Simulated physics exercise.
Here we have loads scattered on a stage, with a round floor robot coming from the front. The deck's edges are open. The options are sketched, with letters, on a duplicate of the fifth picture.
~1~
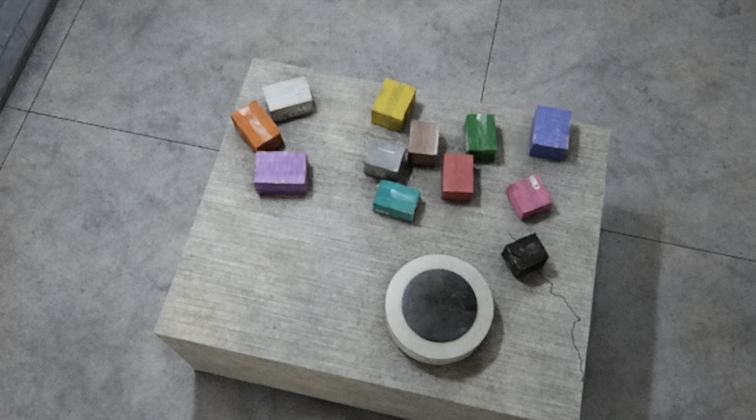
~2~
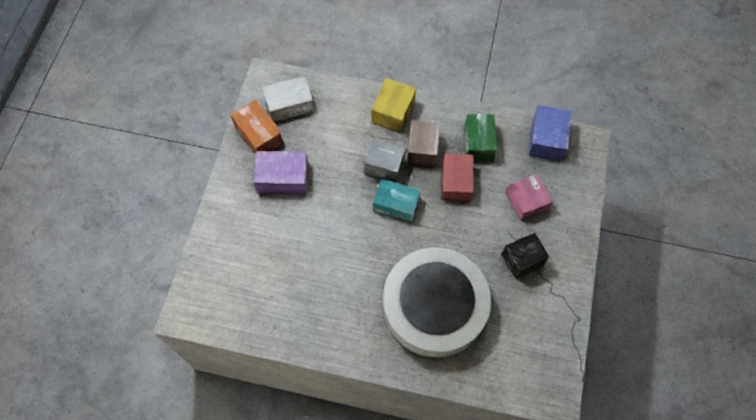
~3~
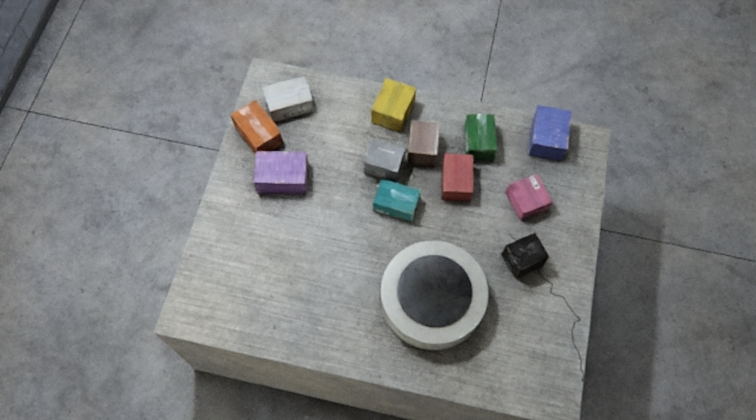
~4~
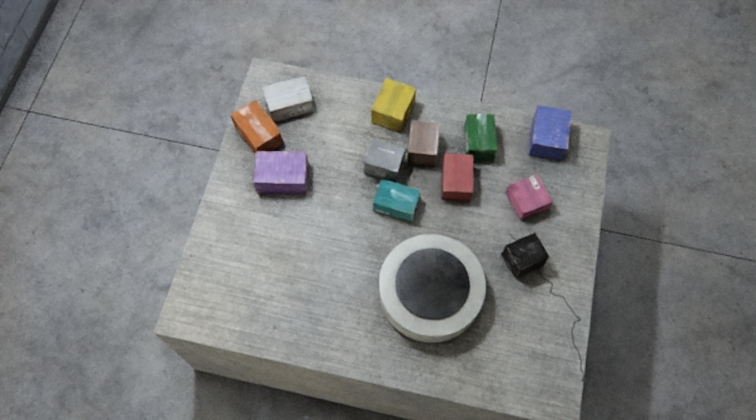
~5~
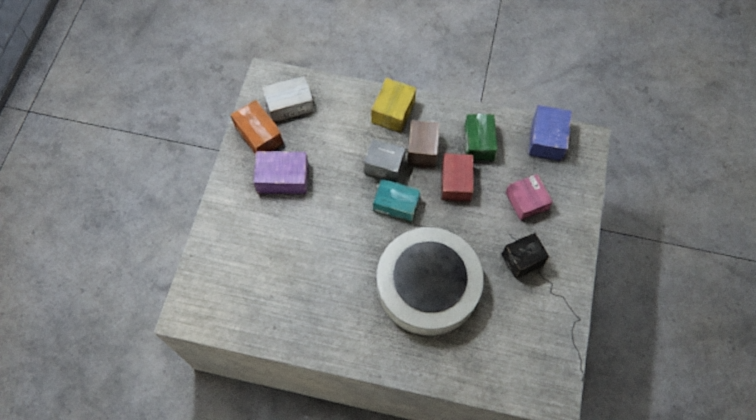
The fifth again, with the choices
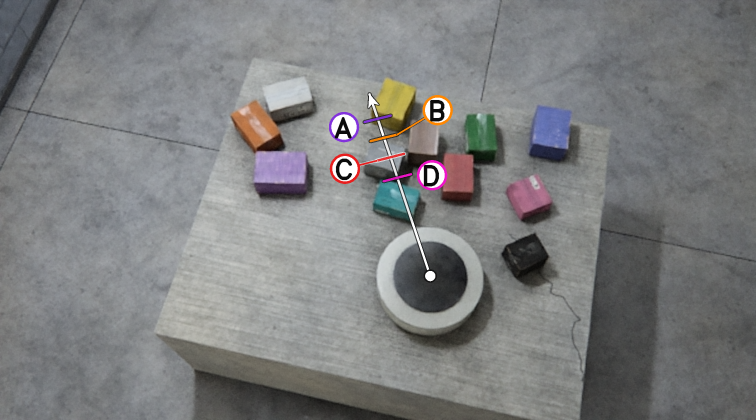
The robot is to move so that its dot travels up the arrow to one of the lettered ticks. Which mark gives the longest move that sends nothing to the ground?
The farthest safe stop is B.
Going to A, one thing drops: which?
It is the yellow box.
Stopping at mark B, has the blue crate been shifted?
By then, no.
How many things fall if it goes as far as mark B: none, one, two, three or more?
By then, none.
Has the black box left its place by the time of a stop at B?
By then, no.
On the marked copy, A at (378, 119); B at (384, 138); C at (391, 157); D at (397, 177); the arrow from (430, 276) to (370, 94); the white dot at (430, 276).
With B. Early on, robot (411, 228); grey box (376, 147); turquoise box (391, 174).
Further on, robot (395, 178); yellow box (393, 101); green parcel (486, 134).
At the end, robot (384, 145); yellow box (393, 83); grey box (328, 87); nothing has fallen.
As for the rest, A drops the yellow box; C is safe but short; D is safe but short.
